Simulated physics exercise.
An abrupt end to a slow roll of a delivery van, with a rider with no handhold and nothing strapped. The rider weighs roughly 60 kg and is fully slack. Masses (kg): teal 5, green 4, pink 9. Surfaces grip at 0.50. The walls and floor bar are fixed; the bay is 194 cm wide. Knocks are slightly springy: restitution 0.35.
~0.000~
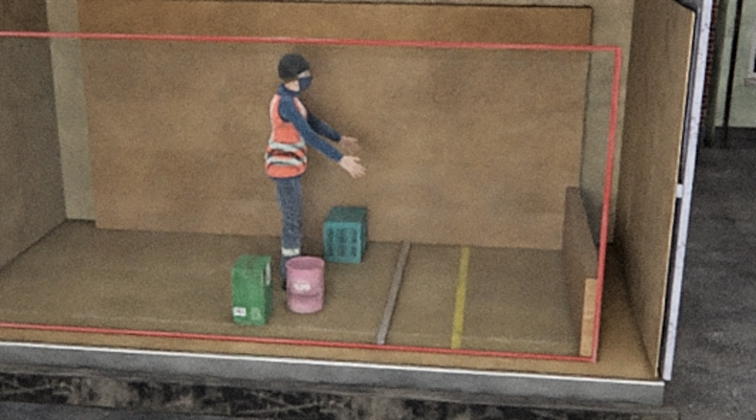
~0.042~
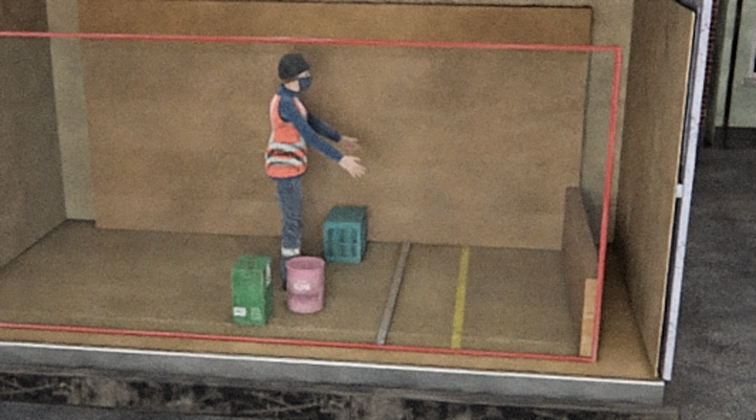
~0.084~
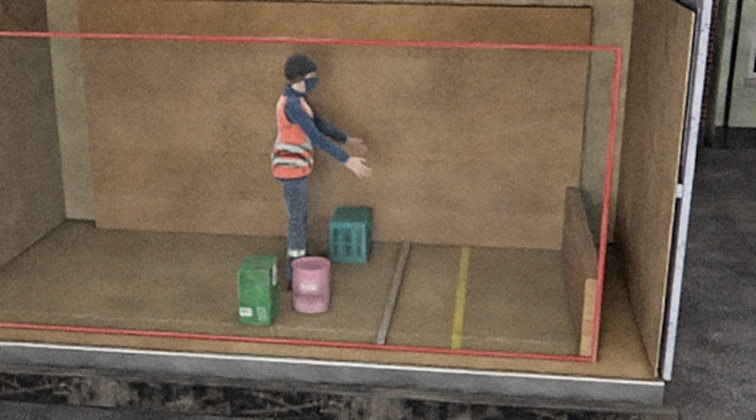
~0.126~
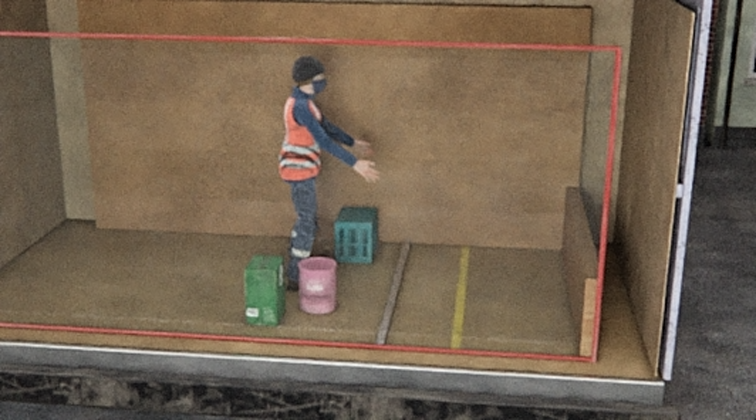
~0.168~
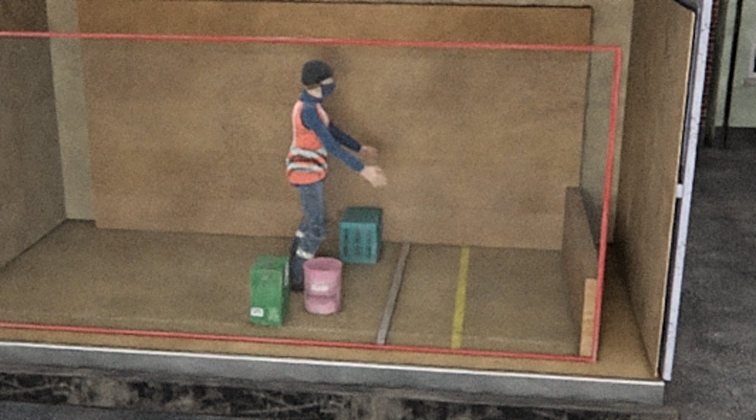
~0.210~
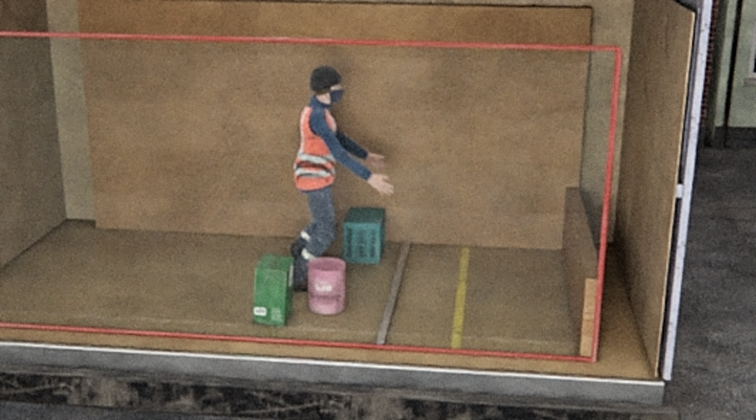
At the start, a masked figure in an orange vest stands with arms held out inside an open bay, beside a green crate, a pink bucket and a teal crate. Then all of them slide slightly right together across the floor, and the figure's knees bend as the body lowers a little.
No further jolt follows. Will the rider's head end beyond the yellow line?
The rider's head fails to pass the yellow line.
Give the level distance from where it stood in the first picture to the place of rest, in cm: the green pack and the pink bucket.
About: Green pack 15, pink bucket 30.
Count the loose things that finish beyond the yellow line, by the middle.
In all, 0.
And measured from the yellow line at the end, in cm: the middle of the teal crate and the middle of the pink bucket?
Teal crate 80 short, pink bucket 90 short.
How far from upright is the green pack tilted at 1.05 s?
About 0°.
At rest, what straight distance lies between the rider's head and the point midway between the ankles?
Some 80 cm apart.
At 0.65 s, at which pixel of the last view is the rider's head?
Near (412, 253).
After 0.40 s the rider's head is 73 cm short of the yellow line, near (363, 146) in the last picture's view; the pink bucket 87 cm short of the yellow line, tilted 0°.
After 0.65 s the rider's head is 36 cm short of the yellow line, near (412, 253) in the last picture's view; the pink bucket 87 cm short of the yellow line, tilted 0°.
After 1.05 s the rider's head is 44 cm short of the yellow line, near (399, 281) in the last picture's view; the pink bucket 89 cm short of the yellow line, tilted 0°.
When all is still (3.3 s), teal crate stops short of the yellow line; green pack stops short of the yellow line; pink bucket stops short of the yellow line; rider's hips stop short of the yellow line; rider's head stops short of the yellow line.
